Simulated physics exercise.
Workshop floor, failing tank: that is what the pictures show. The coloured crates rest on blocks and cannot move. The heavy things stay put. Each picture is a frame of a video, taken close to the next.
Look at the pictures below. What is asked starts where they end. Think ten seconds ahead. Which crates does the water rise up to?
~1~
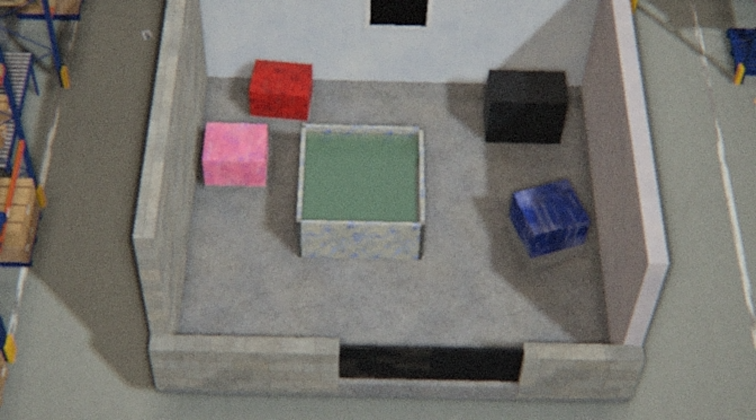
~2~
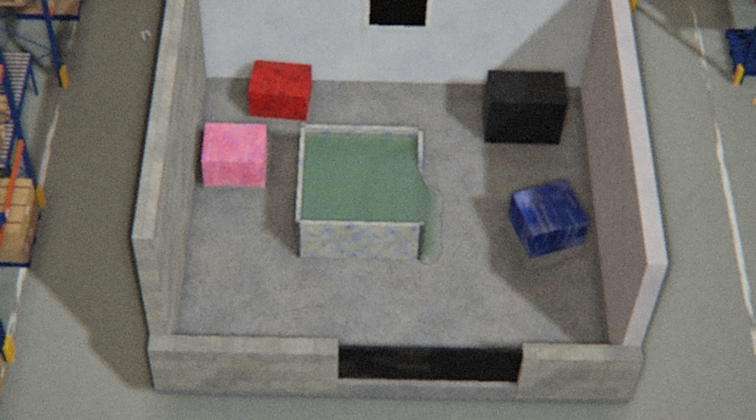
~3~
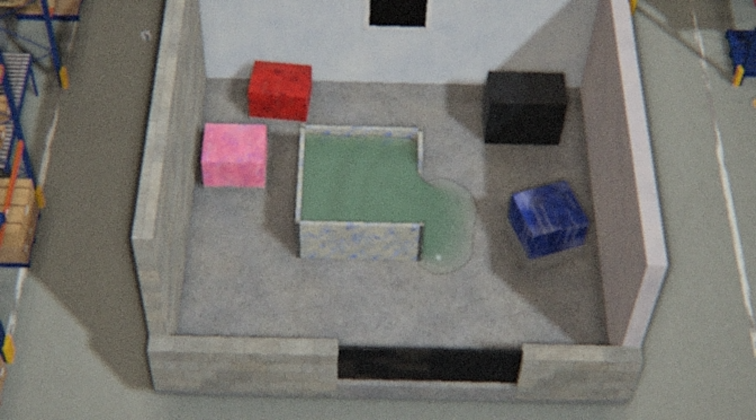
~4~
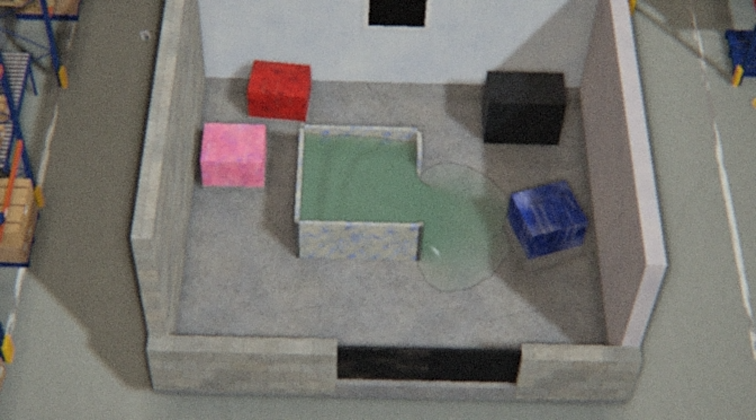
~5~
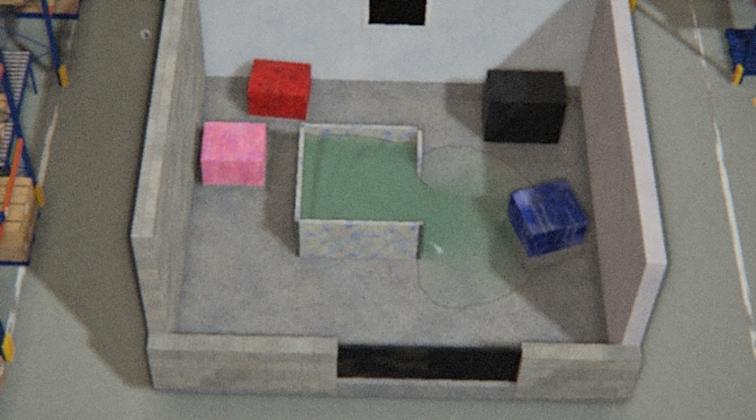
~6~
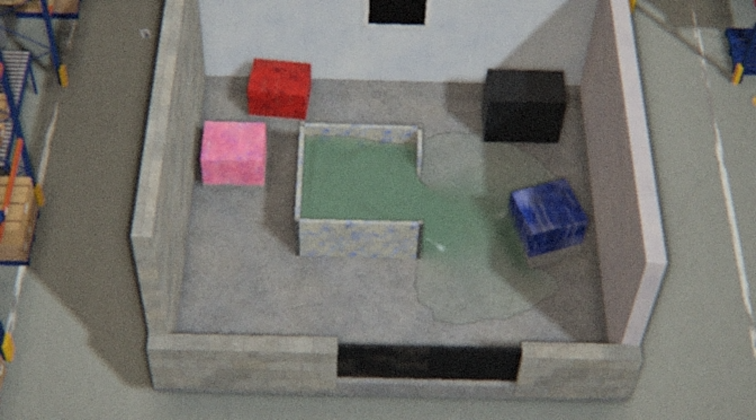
At the end, the blue crate is within reach of the water; the red crate is within reach of the water; the pink crate is within reach of the water.
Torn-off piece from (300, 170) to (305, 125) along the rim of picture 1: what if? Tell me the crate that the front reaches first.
That would be the pink crate.
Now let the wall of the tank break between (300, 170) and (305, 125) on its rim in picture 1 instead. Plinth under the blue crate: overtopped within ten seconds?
As far as I can tell, the blue crate stays clear.
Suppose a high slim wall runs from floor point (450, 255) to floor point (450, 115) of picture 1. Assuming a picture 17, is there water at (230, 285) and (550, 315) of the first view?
As listed: Not flooded, wet.
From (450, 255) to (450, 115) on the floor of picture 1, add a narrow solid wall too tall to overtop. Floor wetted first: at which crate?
That would be the blue one.
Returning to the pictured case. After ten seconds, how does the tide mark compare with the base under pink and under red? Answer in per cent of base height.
Some 150 and 300 % respectively.
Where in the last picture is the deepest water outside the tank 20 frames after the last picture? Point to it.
I'd put it around (553, 263).
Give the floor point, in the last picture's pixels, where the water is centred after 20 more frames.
Centre of mass: Roughly (470, 229).
A moment on, water covers 30 % of the floor; the blue crate water round its plinth, the red crate not reached, the pink crate not reached.
Next, water covers 35 % of the floor; the blue crate water round its plinth, the red crate not reached, the pink crate not reached.
Then, water covers 60 % of the floor; the blue crate water round its plinth, the red crate not reached, the pink crate not reached.
Later, water covers 95 % of the floor; the blue crate water round its plinth, the red crate water round its plinth, the pink crate water round its plinth.
In the end, water covers 100 % of the floor; the blue crate was topped, the red crate was topped, the pink crate was topped.
